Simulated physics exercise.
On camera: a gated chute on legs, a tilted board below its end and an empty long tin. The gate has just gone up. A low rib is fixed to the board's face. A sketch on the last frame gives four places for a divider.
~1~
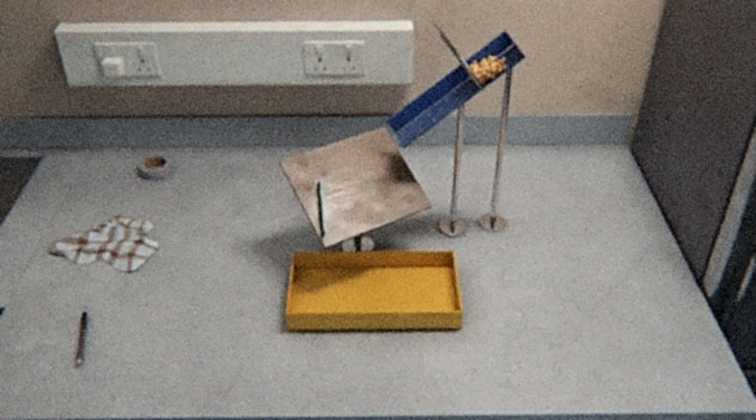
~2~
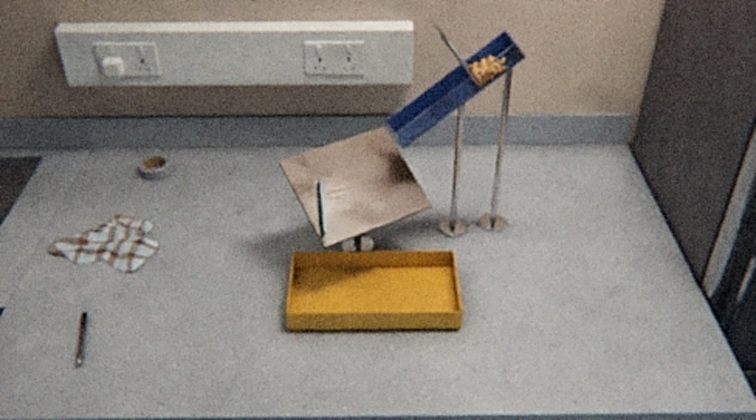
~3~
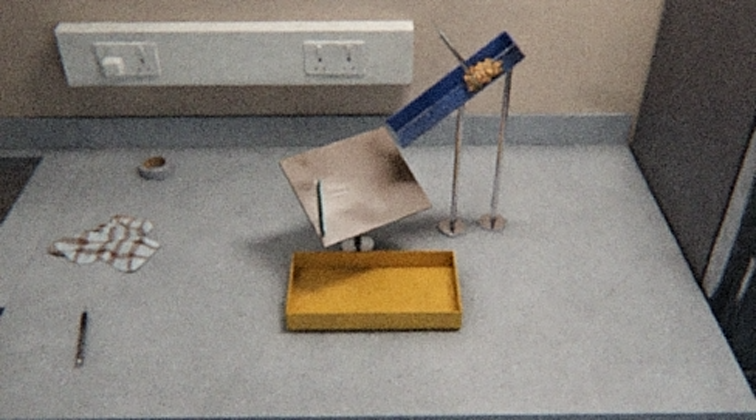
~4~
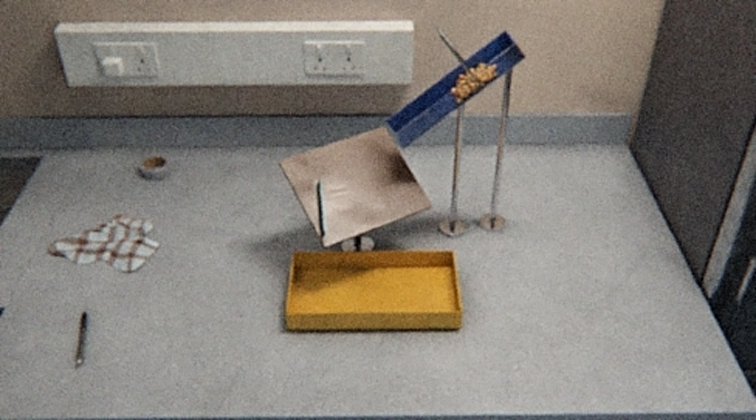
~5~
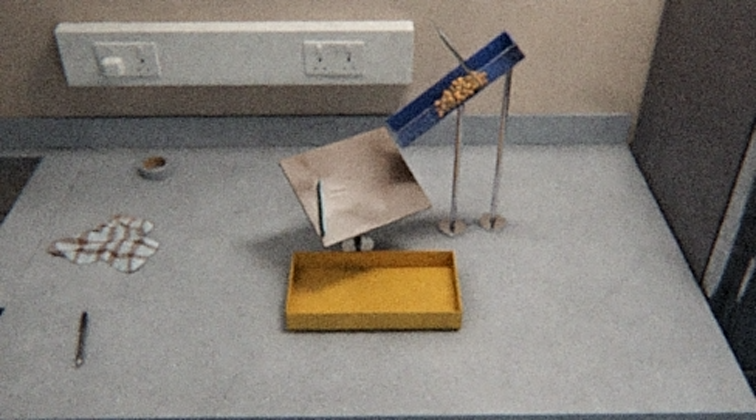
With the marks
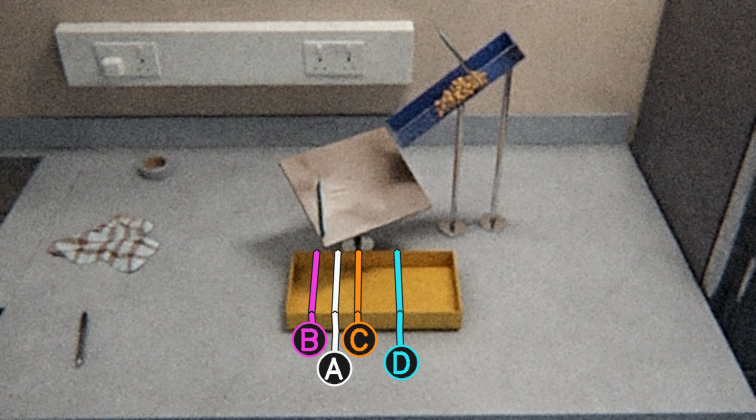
A blue chute on thin legs stood above a tilted board and an empty yellow tin, and a clump of small wooden beads slid down the chute to the left, spreading out slightly.
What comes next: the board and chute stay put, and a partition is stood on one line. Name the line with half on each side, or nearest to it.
Line C.
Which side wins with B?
Right.
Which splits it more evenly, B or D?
D it is.
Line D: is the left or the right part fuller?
More lands on the left.
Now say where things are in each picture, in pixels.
Load behind the gate near (484, 70), round wooden beads; lip of the chute near (400, 141), sloping fairly steeply, in the first picture.
Middle of the board near (356, 184), tilted gently; middle of its low edge near (381, 226); of its high edge near (333, 143), in the second picture.
Front corners of the tin near (286, 313) and (462, 311), empty; front of the load near (471, 88), in the third picture.
Middle of the load near (474, 81); its front near (457, 96), close to a quarter of the way to the lip; rib from (320, 179) to (325, 232), in the fourth picture.
Middle of the load near (459, 89); its front near (441, 115), close to half of the way to the lip, in the fifth picture.
On the marked copy, line A crosses the front rim at (334, 313); line B crosses the front rim at (311, 313); line C crosses the front rim at (357, 312); line D crosses the front rim at (399, 312).
If A is chosen, of what is caught, a small share on the left of the divider, all but a few on the right.
If B is chosen, of what is caught, none at all on the left of the divider, the whole lot on the right.
If C is chosen, of what is caught, close to two thirds on the left of the divider, close to a third on the right.
If D is chosen, of what is caught, the bulk on the left of the divider, a small share on the right.
